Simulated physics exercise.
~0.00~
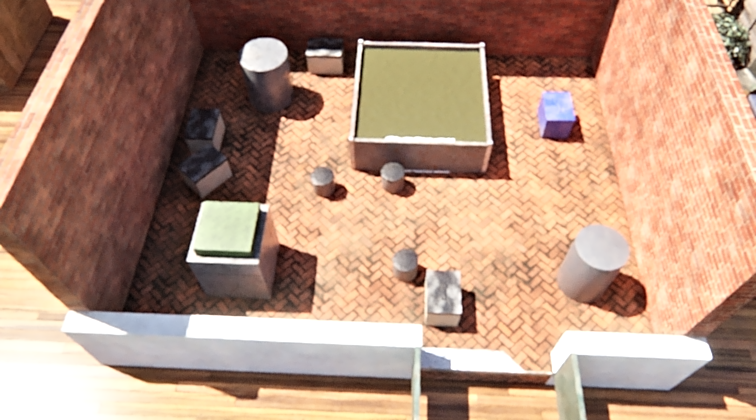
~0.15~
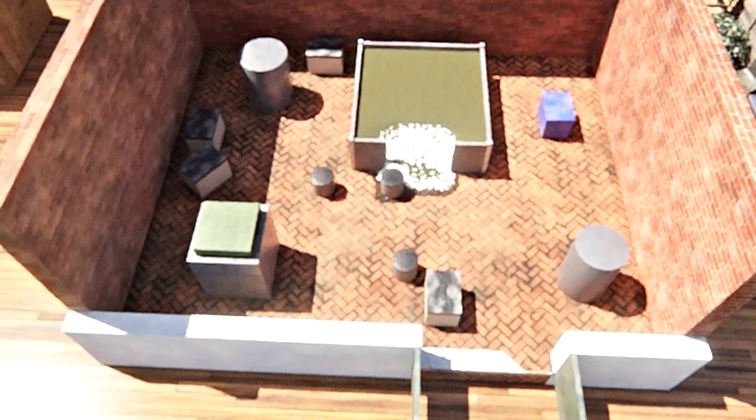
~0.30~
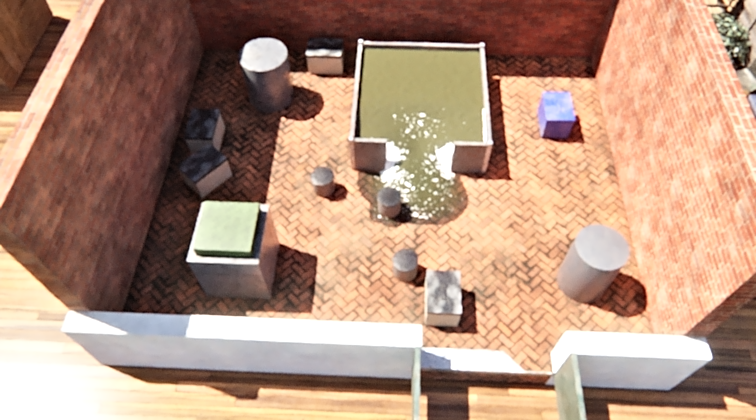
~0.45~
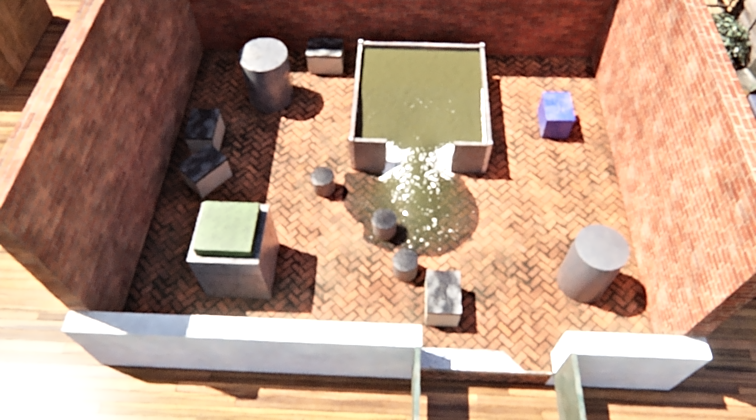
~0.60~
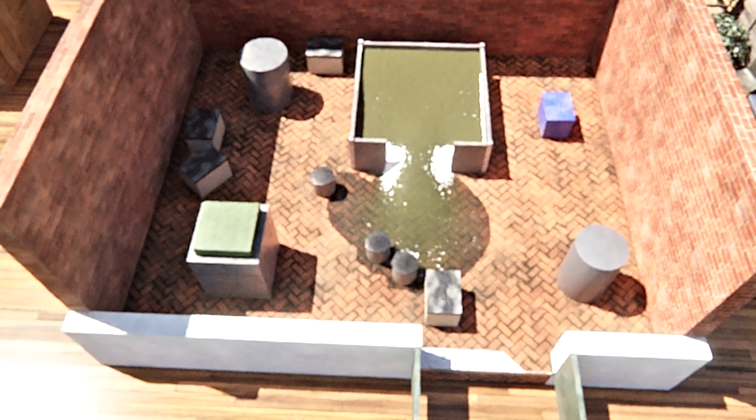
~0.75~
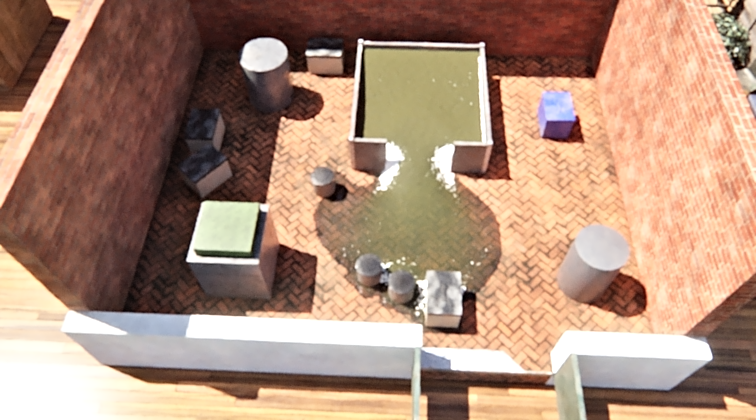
Brick-walled yard with a tank of murky water pouring through a front gap, spreading over paving and pushing a small grey drum forward.
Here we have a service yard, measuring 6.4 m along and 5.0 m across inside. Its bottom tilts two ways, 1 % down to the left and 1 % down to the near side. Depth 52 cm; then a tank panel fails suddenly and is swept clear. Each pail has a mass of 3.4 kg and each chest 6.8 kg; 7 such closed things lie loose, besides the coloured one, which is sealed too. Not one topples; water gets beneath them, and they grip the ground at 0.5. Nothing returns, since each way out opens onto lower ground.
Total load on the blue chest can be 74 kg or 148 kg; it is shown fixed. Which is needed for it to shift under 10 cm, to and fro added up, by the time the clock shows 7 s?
Going by this, the lighter pick is adequate.
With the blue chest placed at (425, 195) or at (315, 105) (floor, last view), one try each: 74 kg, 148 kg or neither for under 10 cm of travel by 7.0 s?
Well, just the big one for the first, the little one does for the second.
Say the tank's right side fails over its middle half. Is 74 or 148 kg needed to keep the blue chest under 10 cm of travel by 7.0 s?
Note: High mass only.
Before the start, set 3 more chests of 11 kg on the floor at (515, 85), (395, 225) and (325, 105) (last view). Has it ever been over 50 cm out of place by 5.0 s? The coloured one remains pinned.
Results, in sequence: Not exceeded / exceeded / not exceeded.
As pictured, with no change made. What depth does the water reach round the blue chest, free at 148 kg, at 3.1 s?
Close to 0 cm deep.
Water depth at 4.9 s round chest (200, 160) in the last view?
I'd say some 4 cm.
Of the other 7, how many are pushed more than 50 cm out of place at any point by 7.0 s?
That makes 5.
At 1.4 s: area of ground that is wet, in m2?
Wet area: Approx. 12.0 m2.
After 1.4 s the blue chest would be 0 cm from its start with 74 kg and 0 cm from its start with 148 kg; 0 cm of water round it then.
After 3.1 s the blue chest would be 0 cm from its start with 74 kg and 0 cm from its start with 148 kg; 0 cm of water round it then.
After 4.9 s the blue chest would be 0 cm from its start with 74 kg and 0 cm from its start with 148 kg; 0 cm of water round it then.
After 7.0 s the blue chest would be 0 cm from its start with 74 kg and 0 cm from its start with 148 kg; 1 cm of water round it then.
